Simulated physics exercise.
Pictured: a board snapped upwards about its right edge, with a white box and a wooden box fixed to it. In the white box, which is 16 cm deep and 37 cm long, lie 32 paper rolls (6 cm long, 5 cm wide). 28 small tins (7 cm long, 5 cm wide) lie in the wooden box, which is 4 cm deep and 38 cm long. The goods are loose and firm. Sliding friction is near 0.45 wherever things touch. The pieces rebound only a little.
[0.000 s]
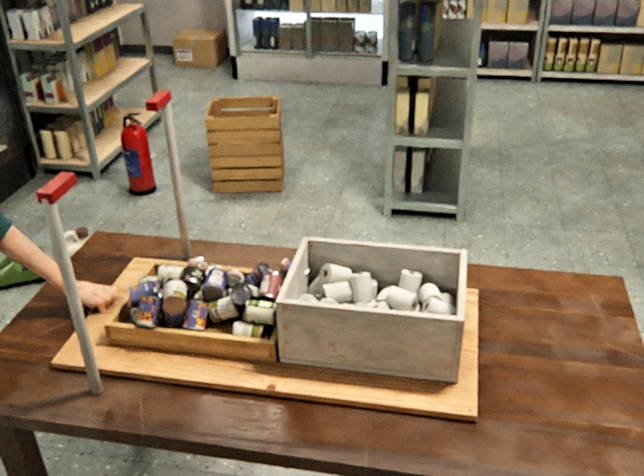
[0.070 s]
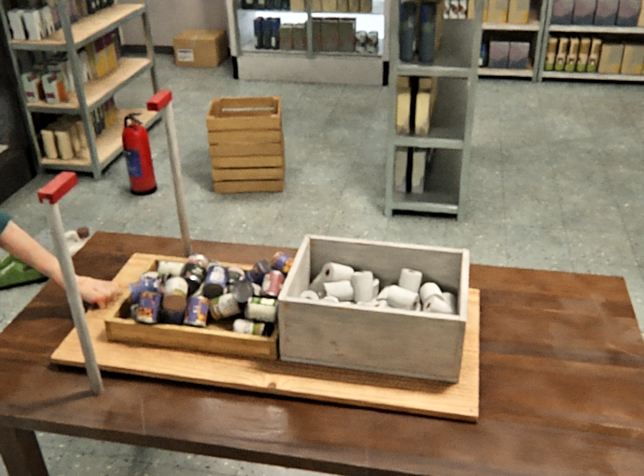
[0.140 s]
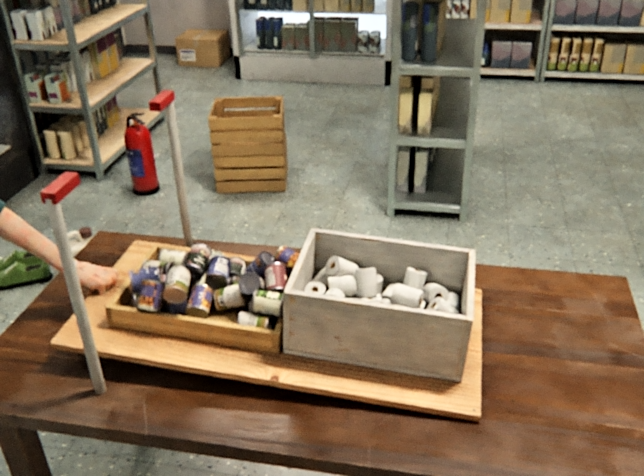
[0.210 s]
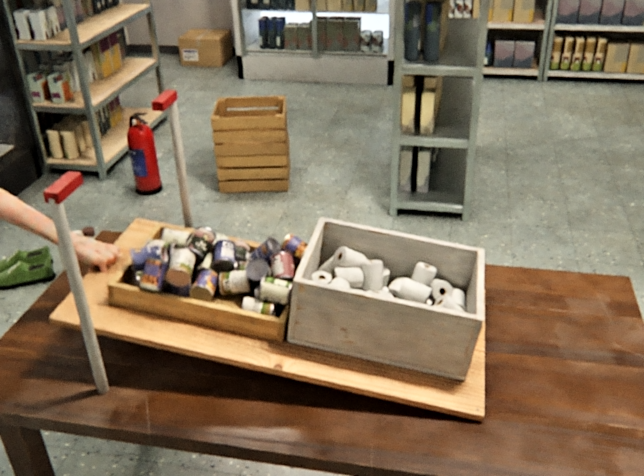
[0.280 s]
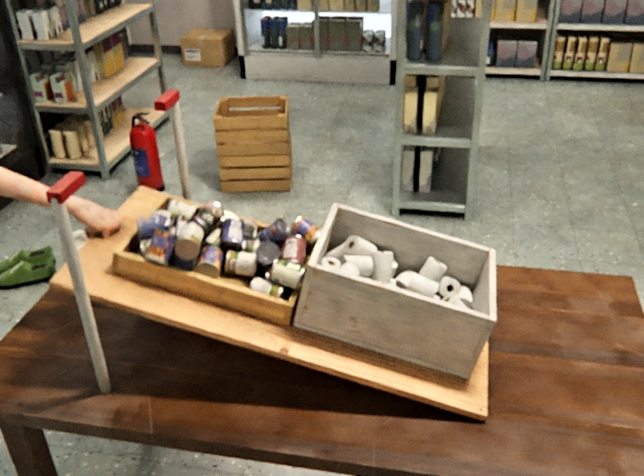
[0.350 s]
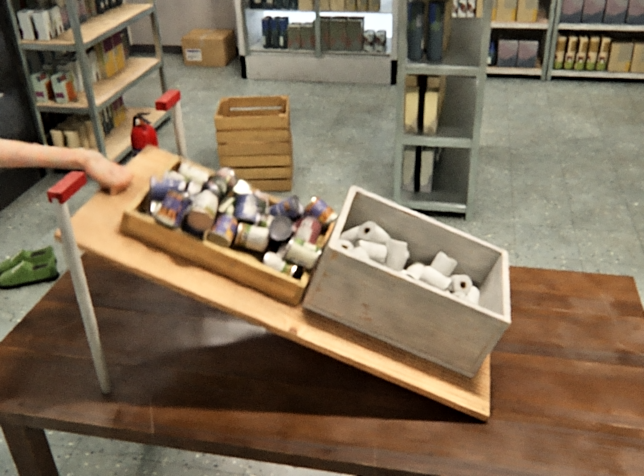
The clip opens on a wooden board lying flat on a dark table, holding a shallow wooden box of small tins beside a deeper white box of paper rolls. A hand at the left raises that end, slightly at first, then steeply, and both boxes tilt with it, their goods still inside.
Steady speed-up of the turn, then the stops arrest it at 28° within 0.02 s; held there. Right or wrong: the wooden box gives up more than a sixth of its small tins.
Right.
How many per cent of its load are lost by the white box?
White box: 0%.
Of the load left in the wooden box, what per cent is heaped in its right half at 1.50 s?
Close to 100 percent, I reckon.
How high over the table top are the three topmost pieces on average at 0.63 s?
Mean height: Some 54 cm.
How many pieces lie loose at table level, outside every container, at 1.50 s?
Near 5, give or take.
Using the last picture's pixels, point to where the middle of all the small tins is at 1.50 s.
Near (328, 239).
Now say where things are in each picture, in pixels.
In the first frame (we follow the rim corner now nearest the camera), wooden box at (269, 341); white box at (458, 318); tilt 0°; nothing out yet.
Wooden box at (270, 339); white box at (460, 318); tilt 1°, in the second frame.
Wooden box at (273, 332); white box at (467, 318); tilt 3°, in the third frame.
Wooden box at (279, 320); white box at (477, 317); tilt 8°, in the fourth frame.
Wooden box at (287, 303); white box at (490, 317); tilt 14°, in the fifth frame.
Wooden box at (300, 283); white box at (504, 319); tilt 21°; nothing out yet, in the sixth frame.
After 0.39 s, the board meets the red stops.
After 0.49 s, tilt 28°; 0 of 32 out of the white box and 0 of 28 out of the wooden box.
After 0.63 s, tilt 28°; 0 of 32 out of the white box and 1 of 28 out of the wooden box.
After 0.89 s, tilt 28°; 0 of 32 out of the white box and 8 of 28 out of the wooden box.
Final count (at 1.50 s), 0 of 32 out of the white box and 13 of 28 out of the wooden box. Asked share, 13 of 28, 46 per cent.
